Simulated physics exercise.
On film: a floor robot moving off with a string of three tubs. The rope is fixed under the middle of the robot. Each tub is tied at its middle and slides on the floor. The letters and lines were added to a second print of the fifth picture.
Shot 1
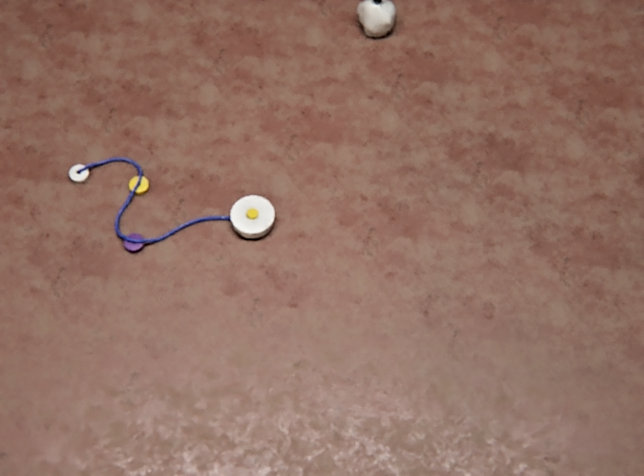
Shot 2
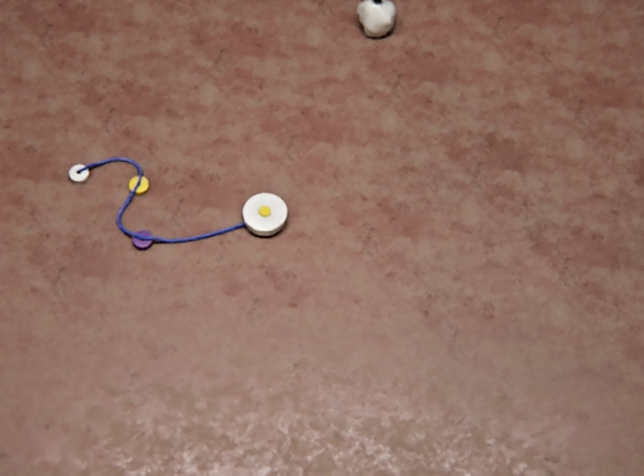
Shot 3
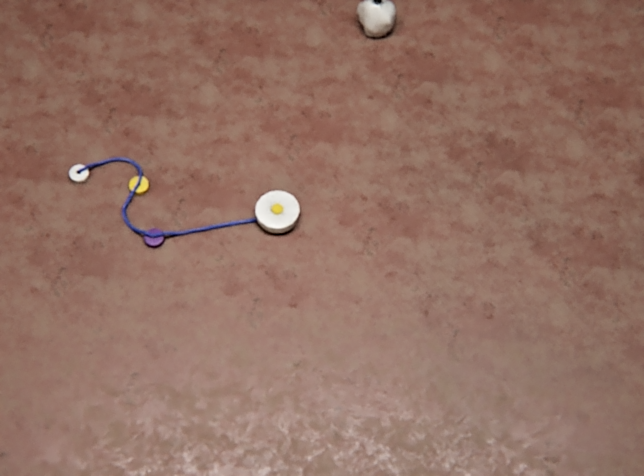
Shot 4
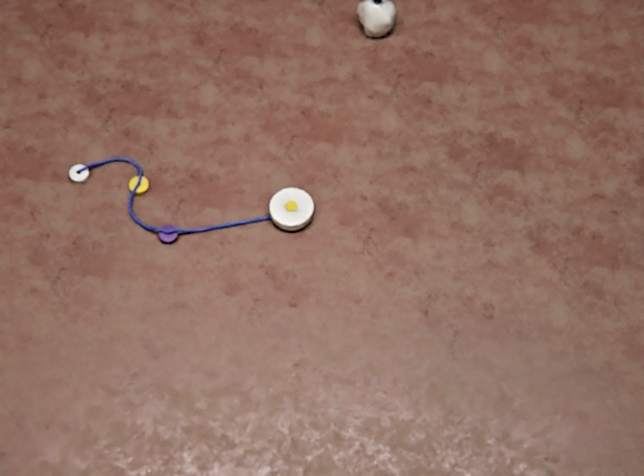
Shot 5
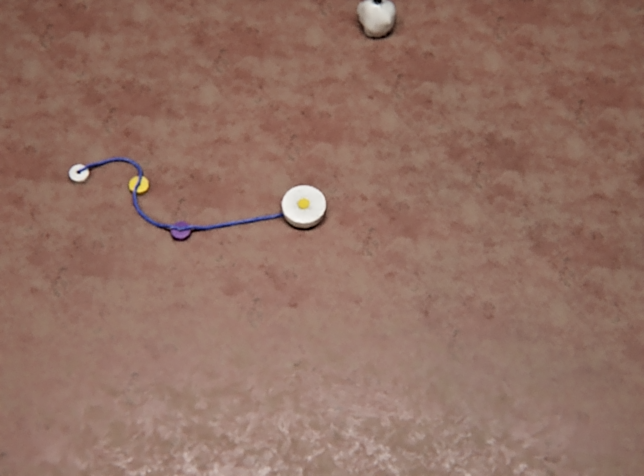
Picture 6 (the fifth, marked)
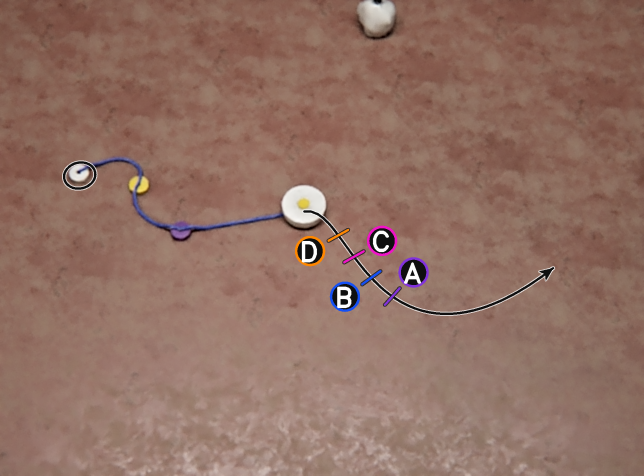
White round robot sliding slowly right across a mottled floor, drawing a blue cord and purple tub along while yellow and white tubs stay still.
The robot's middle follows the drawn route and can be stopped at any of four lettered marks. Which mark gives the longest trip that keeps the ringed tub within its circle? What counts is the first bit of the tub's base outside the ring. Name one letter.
At C, and not beyond.
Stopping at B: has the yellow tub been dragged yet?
Yes.
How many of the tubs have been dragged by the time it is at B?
Three.
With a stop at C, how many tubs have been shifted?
By then, two.
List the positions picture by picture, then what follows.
In the first frame, yellow tub (139, 185); purple tub (134, 243); robot (253, 218).
In the second frame, robot (265, 215); purple tub (143, 240); white tub (79, 174).
In the third frame, robot (278, 213); purple tub (154, 238); white tub (79, 174).
In the fourth frame, robot (292, 210); purple tub (168, 234); white tub (79, 174).
In the fifth frame, robot (304, 208); purple tub (181, 231); white tub (79, 174); yellow tub (139, 185).
On the marked copy, A at (392, 296); B at (371, 278); C at (354, 257); D at (338, 235); the ring at (80, 175); the route from (304, 212) via (415, 309) to (553, 268).
With C. Early on, robot (327, 218); white tub (79, 174); yellow tub (139, 185); purple tub (202, 225).
Further on, robot (341, 235); white tub (79, 174); yellow tub (147, 188); purple tub (219, 217).
At the end, robot (354, 253); white tub (79, 174); yellow tub (162, 193); purple tub (236, 218); the ringed tub at the far end is still in its ring.
As for the rest, A drags the last tub to (123, 186); B drags the last tub to (99, 179); D is safe but short.
